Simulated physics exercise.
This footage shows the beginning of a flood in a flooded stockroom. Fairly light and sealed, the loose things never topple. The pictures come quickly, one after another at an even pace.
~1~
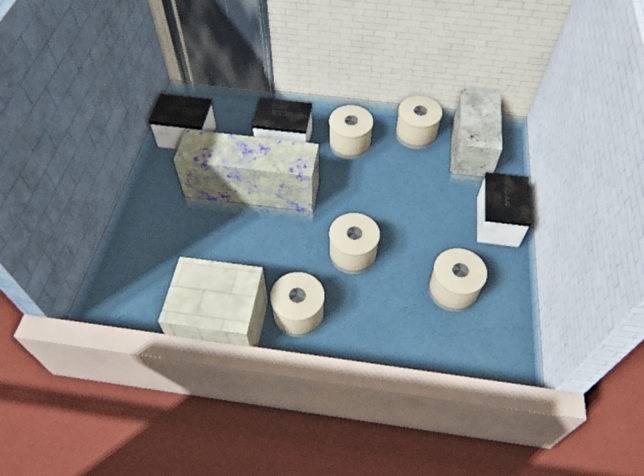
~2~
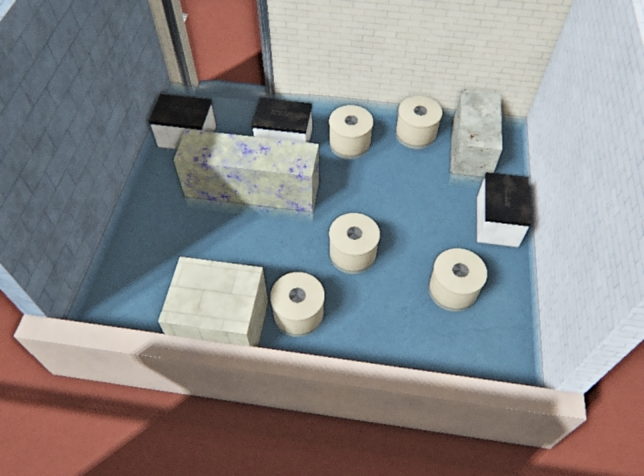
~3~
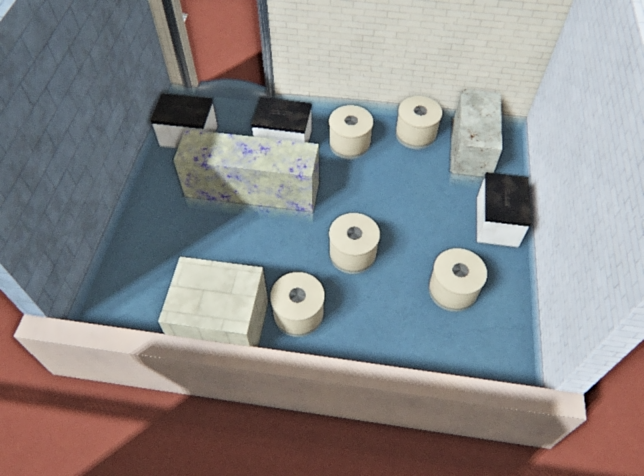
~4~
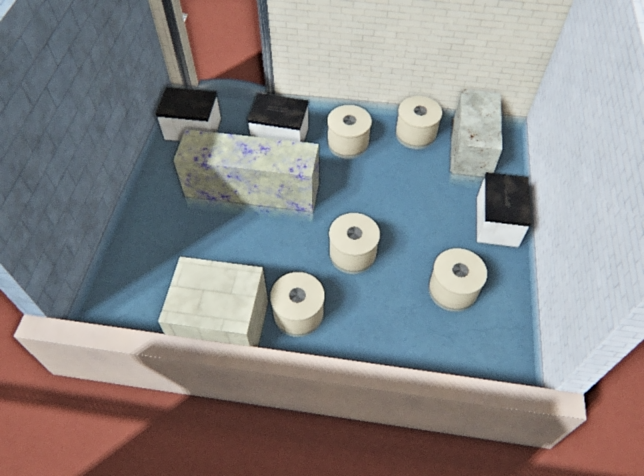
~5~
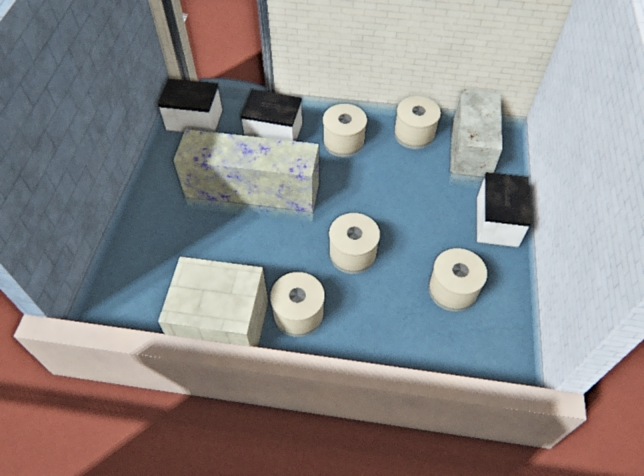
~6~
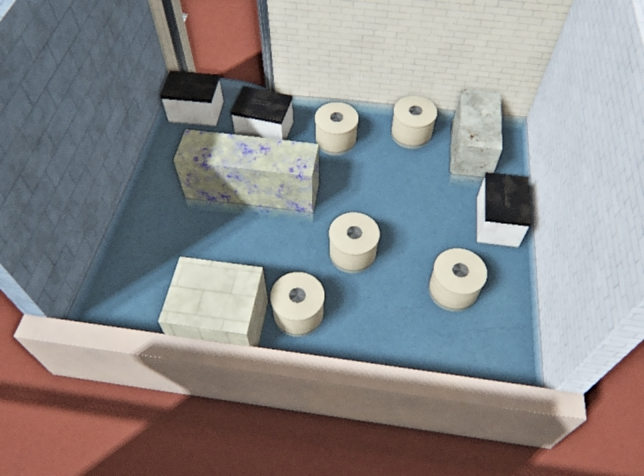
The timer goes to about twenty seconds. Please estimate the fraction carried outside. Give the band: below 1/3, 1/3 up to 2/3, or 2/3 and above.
Band: 1/3 up to 2/3.
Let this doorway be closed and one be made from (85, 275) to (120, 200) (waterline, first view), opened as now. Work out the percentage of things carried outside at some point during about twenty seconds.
By my count it's 50 percent.
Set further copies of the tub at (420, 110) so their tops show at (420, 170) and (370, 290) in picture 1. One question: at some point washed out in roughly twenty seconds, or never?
First one makes it out, second one does not escape.
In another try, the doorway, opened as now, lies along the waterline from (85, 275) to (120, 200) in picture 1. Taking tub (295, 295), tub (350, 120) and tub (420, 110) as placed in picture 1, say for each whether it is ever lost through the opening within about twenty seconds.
Outcome for each, in the order asked: Flushed / not flushed / not flushed.
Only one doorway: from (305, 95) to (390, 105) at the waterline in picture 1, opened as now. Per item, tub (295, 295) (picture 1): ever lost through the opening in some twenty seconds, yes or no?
That object: Never leaves.
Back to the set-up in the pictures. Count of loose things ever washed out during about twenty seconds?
The answer is 5.
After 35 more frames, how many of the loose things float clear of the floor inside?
The figure is 3.
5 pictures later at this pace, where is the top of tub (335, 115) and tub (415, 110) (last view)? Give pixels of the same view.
First object near (274, 98); second object near (383, 101).
A moment on, 2 of 8 are out; 6 afloat.
Next, 3 of 8 are out; 5 afloat.
Later, 5 of 8 are out; 3 afloat.
In the end, 5 of 8 are out; 3 afloat.
